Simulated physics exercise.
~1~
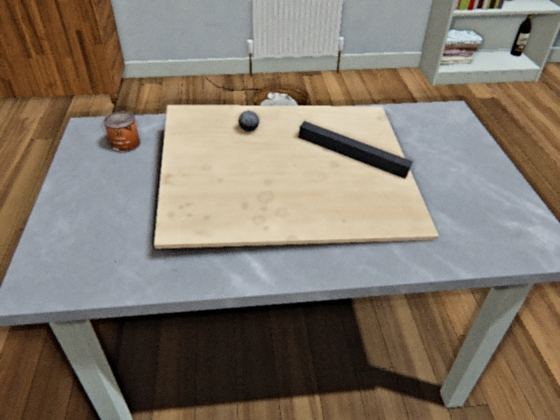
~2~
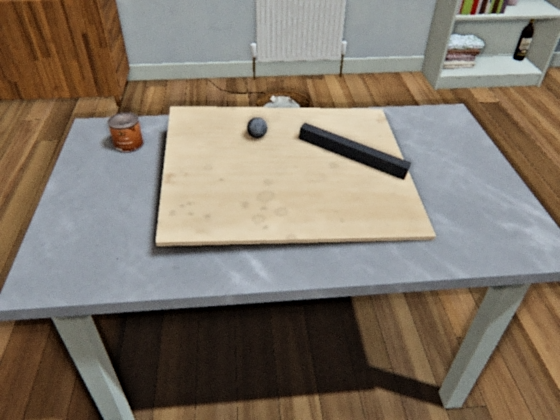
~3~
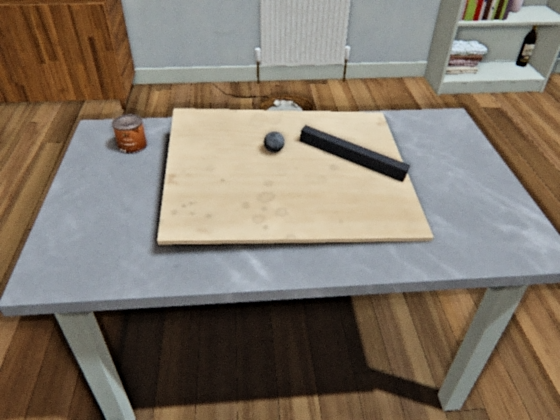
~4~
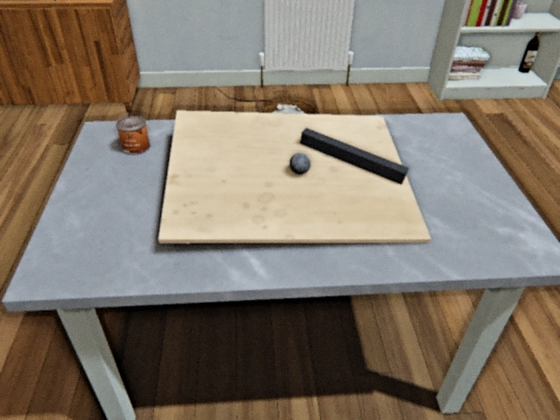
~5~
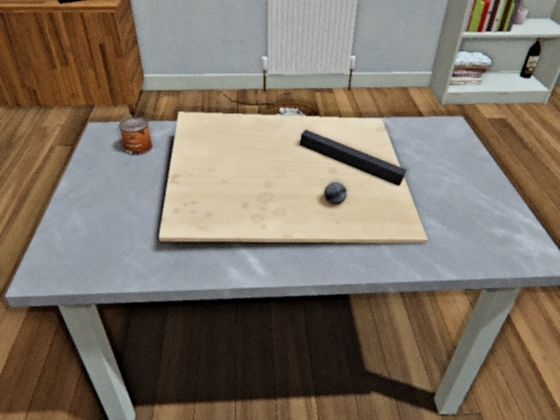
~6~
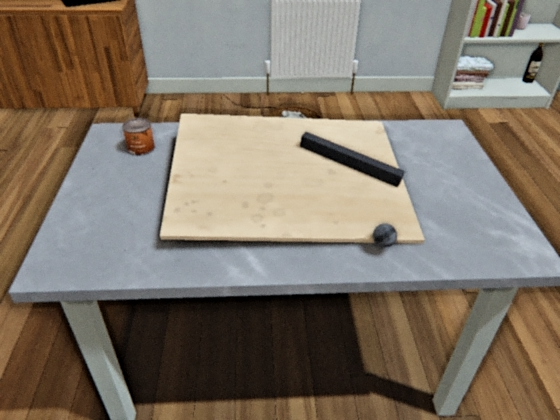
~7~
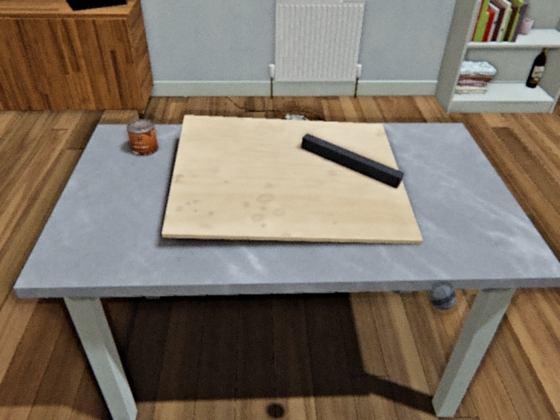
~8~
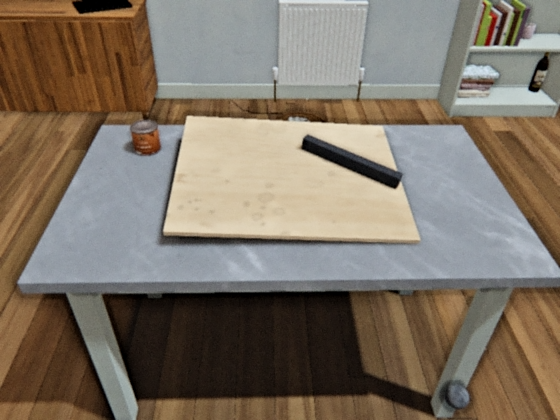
A tilted board on a table lets a grey ball roll off its near edge and fall.
